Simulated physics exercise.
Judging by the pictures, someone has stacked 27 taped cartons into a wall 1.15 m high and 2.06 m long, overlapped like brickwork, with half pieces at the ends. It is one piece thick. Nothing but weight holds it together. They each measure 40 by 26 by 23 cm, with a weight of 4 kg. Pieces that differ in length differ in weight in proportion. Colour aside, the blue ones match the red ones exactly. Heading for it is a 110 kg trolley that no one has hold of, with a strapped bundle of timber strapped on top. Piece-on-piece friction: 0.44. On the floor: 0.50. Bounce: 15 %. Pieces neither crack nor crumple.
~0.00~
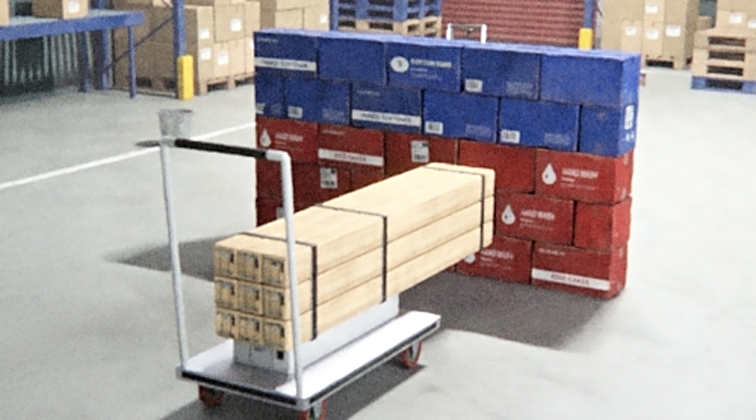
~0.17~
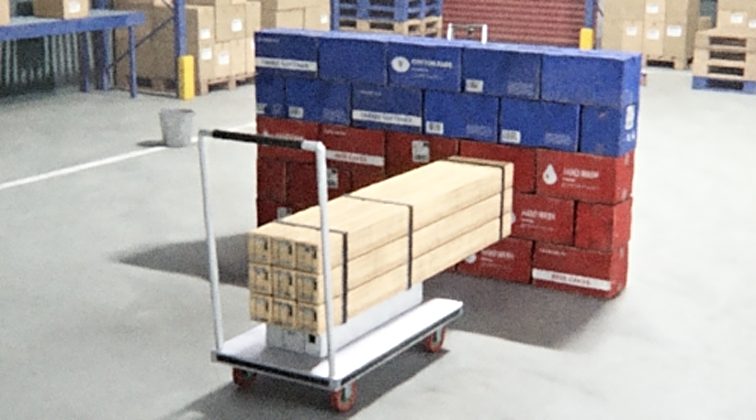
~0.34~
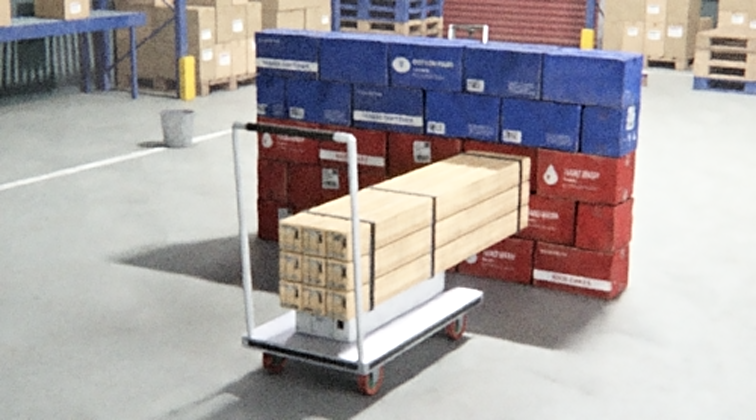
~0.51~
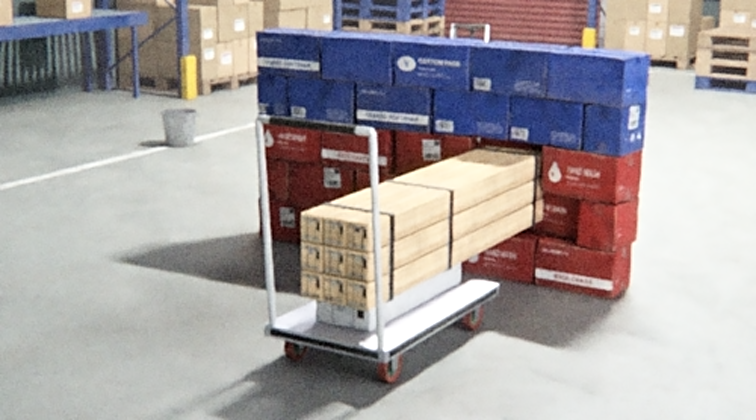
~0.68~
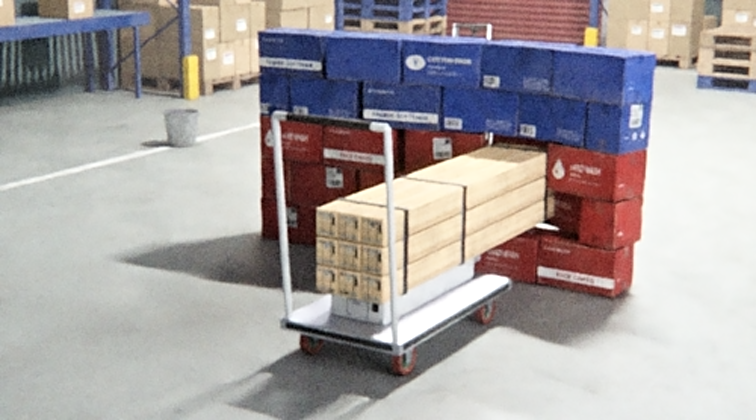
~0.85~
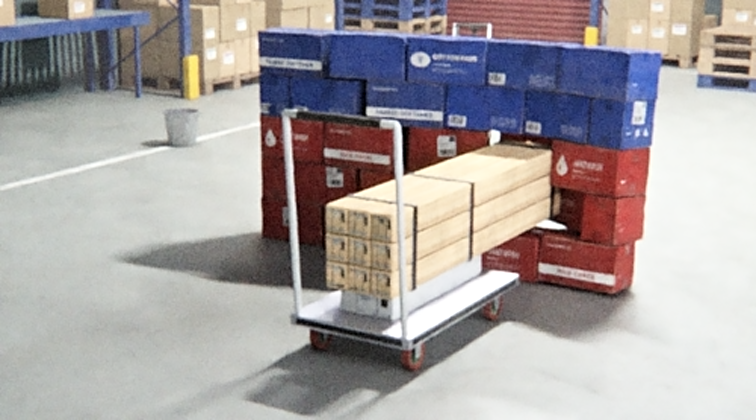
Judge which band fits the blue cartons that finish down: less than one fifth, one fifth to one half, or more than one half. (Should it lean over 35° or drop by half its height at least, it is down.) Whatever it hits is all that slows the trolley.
The band is more than one half.
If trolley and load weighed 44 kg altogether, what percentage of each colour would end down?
You'd get red at 0 and blue at 0 per cent down.
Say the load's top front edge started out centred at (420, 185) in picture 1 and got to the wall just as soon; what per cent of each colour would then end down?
You'd end up with red at 40 per cent down and blue at 70 per cent.
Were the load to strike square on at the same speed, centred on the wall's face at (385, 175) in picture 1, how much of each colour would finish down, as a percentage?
Red 30 %, blue 70 %.
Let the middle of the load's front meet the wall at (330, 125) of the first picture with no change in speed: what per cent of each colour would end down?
Then red 30, blue 50 per cent.
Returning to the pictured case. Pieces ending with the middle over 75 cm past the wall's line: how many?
8 or so.
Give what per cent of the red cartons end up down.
For red, it's 40 per cent down at the end.
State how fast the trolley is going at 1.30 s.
0.1 m/s.
Around 1.30 s, load 38 cm past the wall's line, still rolling; none of the 11 blue cartons down (1 of 27 in all colours); top blue carton tipped 13°; top red carton tipped 14°.
Around 1.68 s, load 40 cm past the wall's line, stopped; 6 of the 11 blue cartons down (12 of 27 in all colours); top blue carton tipped 33°; top red carton tipped 43°, 7 cm lower.
Around 2.14 s, load 40 cm past the wall's line, stopped; 8 of the 11 blue cartons down (14 of 27 in all colours); top blue carton tipped 51°, 54 cm lower; top red carton on its side.
Finally (3.5 s), load 40 cm past the wall's line, stopped; 8 of the 11 blue cartons down (14 of 27 in all colours); top blue carton upside down; top red carton on its side. That is 73 per cent. Seen by the last camera, middles, top blue carton near (293, 184), top red carton near (418, 212).
